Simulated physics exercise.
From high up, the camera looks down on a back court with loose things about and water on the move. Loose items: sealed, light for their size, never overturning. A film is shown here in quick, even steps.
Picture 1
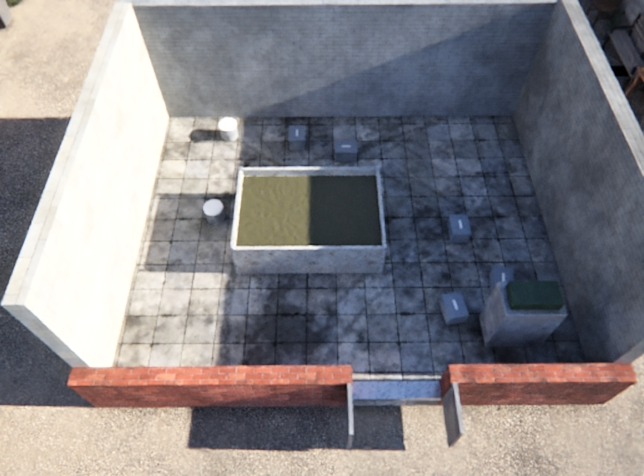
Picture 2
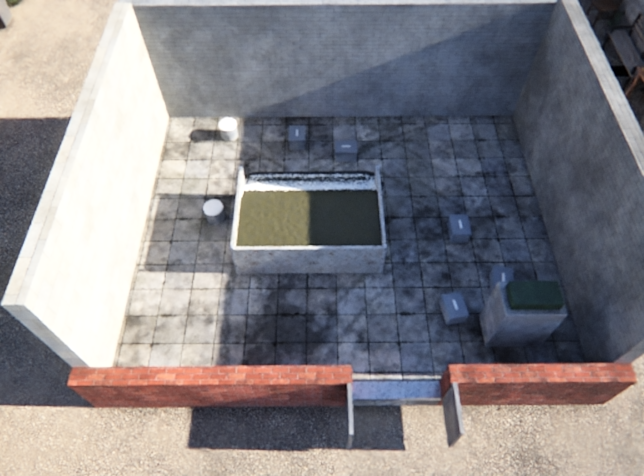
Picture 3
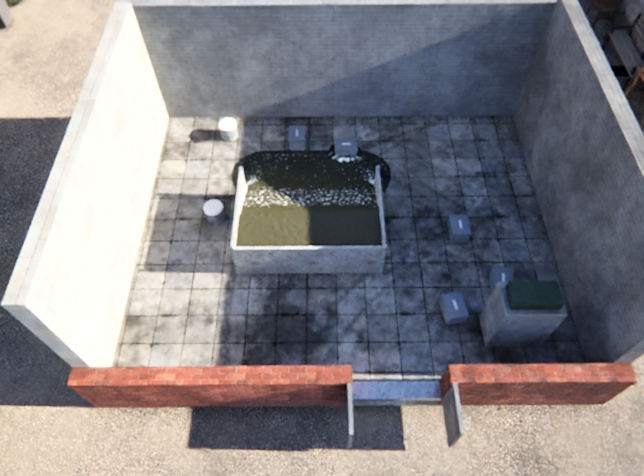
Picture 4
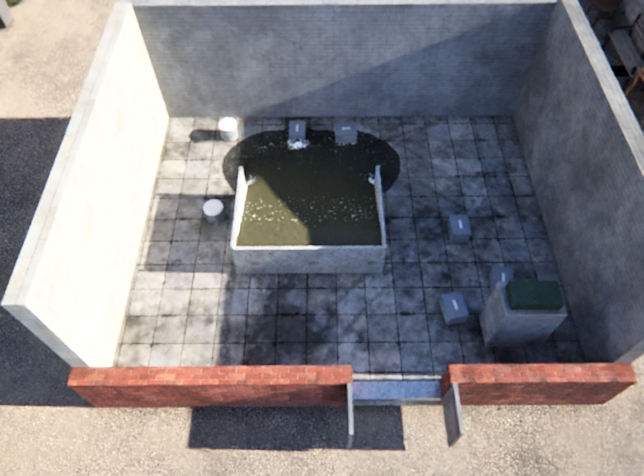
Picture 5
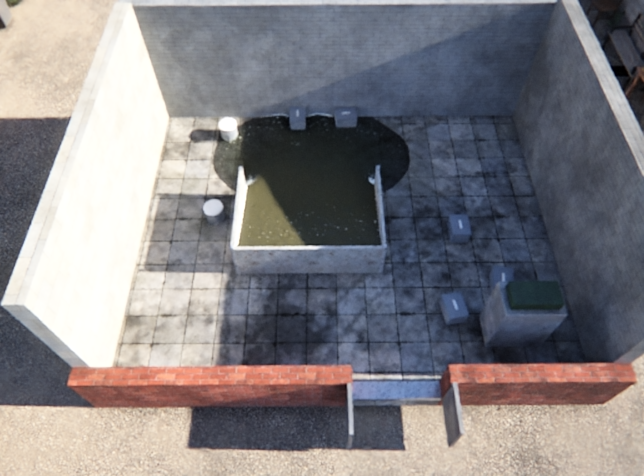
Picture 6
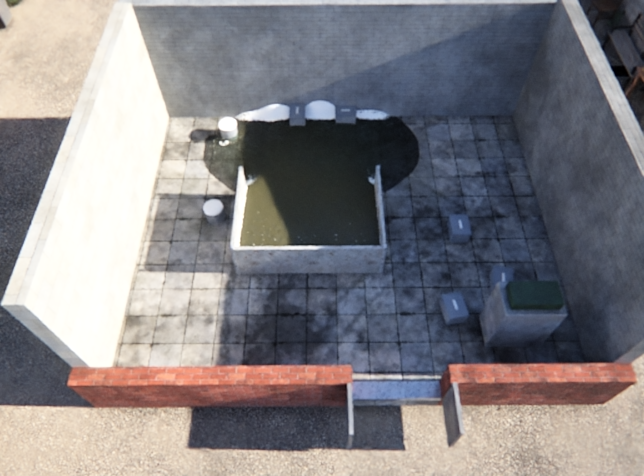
In a walled back court seen from high up, a raised tank of murky green water opens along its far side. Dark water pours out and spreads over the tiles, pushing two grey totes back toward the rear wall, where white foam rises around them while the other items barely move.
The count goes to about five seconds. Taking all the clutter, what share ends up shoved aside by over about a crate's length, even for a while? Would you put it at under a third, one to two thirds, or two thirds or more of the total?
I would put it at one to two thirds of the total.
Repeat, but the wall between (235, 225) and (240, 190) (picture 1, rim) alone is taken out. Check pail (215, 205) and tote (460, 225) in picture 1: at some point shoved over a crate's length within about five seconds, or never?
Went the distance, then fell short.
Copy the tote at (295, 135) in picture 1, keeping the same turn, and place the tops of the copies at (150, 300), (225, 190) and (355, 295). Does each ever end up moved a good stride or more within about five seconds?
Per listing: Cleared out, largely stays, largely stays.
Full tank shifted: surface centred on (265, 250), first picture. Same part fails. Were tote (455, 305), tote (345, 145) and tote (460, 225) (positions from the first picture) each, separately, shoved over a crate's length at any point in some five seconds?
In turn: Under that mark, beyond that mark, under that mark.
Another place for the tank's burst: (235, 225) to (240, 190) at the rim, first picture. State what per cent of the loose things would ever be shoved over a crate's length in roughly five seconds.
Estimate: Roughly 70 per cent.
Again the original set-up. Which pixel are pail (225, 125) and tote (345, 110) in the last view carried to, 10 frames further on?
Approximately (163, 134) for one and (417, 107) for the other.
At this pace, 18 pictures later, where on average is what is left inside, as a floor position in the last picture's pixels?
It lands somewhere near (354, 227).
A moment on, 1 of 7 are well off their spots; 2 afloat.
Next, 3 of 7 are well off their spots; 3 afloat.
Later, 3 of 7 are well off their spots; 2 afloat.
In the end, 4 of 7 are well off their spots, and 4 have been at some point; 3 afloat.
